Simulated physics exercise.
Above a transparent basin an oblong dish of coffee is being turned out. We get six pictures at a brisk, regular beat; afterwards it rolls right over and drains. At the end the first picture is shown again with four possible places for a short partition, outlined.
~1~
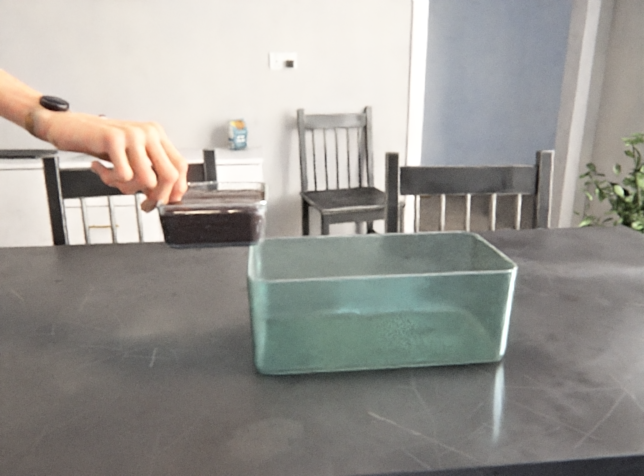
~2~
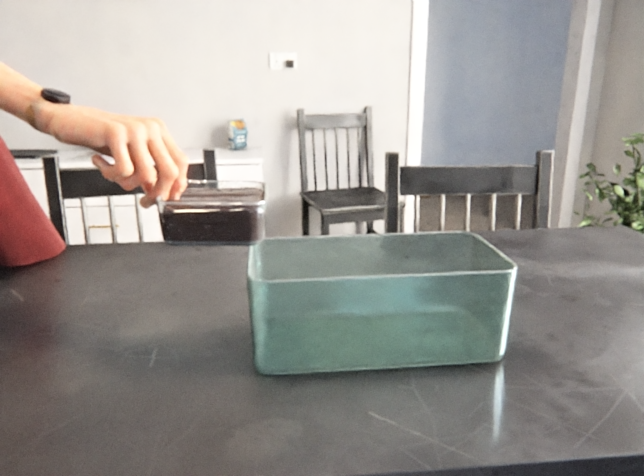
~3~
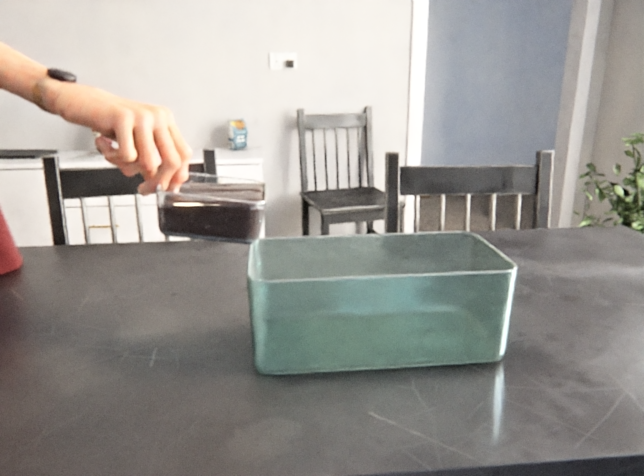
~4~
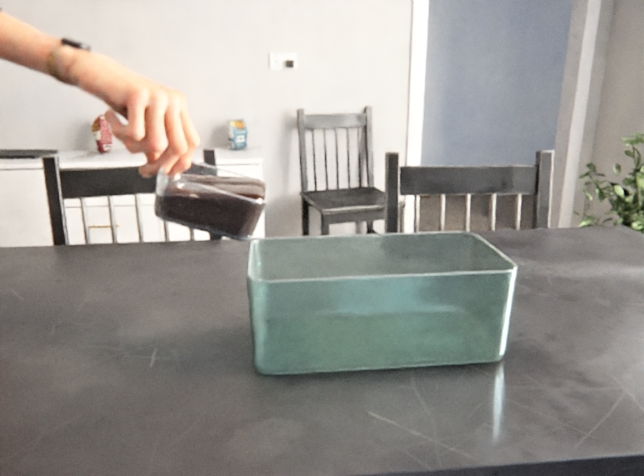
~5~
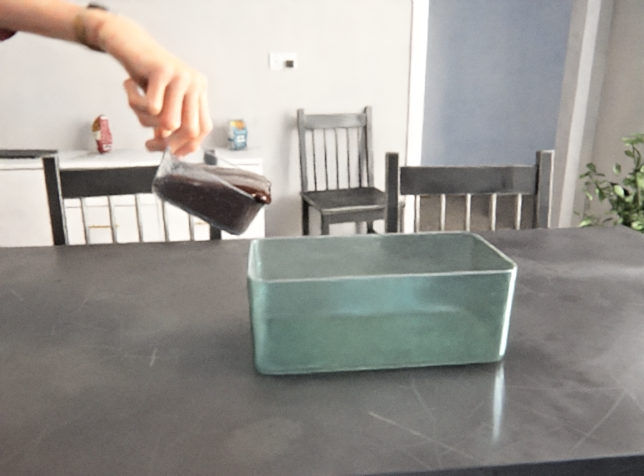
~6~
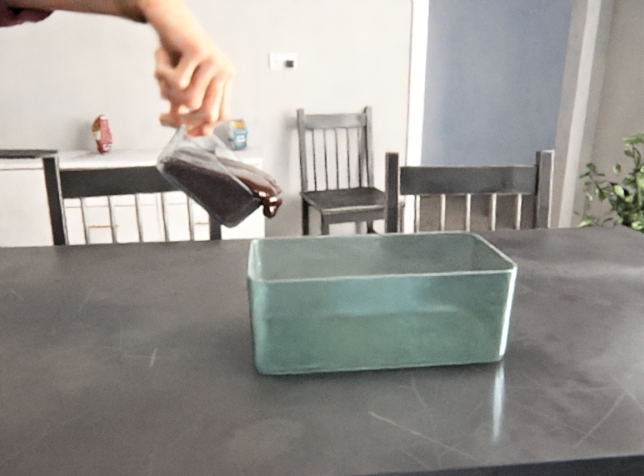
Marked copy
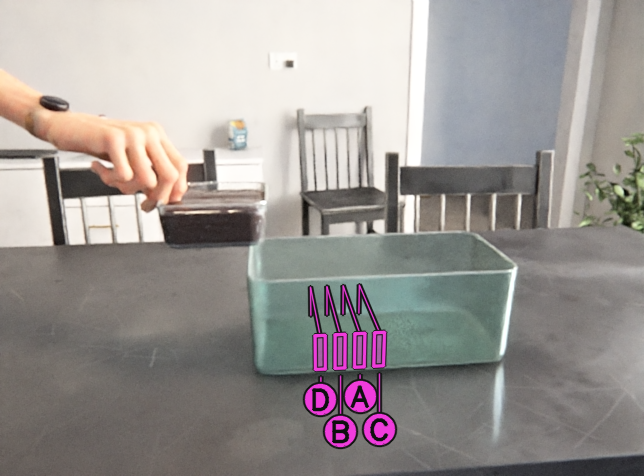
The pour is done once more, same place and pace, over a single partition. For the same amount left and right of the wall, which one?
Place A.
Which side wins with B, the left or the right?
The right one.
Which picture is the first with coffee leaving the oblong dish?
In picture 4.
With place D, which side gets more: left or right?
The right one.
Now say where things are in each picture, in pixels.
Upright, lip at (265, 191); basin from (254, 371) to (503, 357); nothing has left yet.
Tipped about 2°, lip at (265, 191); nothing has left yet.
Tipped about 8°, lip at (265, 191); nothing has left yet.
Tipped about 18°, lip at (265, 191); coffee is over the lip, down to (261, 190).
Tipped about 30°, lip at (265, 191); coffee is over the lip, down to (265, 191).
Tipped about 44°, lip at (265, 191); coffee is over the lip, down to (272, 209).
On the marked copy, A at (360, 374); B at (340, 375); C at (379, 373); D at (320, 377).
With A, about 45 % ends left of the wall and 54 % right of it.
With B, about 20 % ends left of the wall and 77 % right of it.
With C, about 81 % ends left of the wall and 14 % right of it; 4 % is lost outside.
With D, about 11 % ends left of the wall and 87 % right of it.
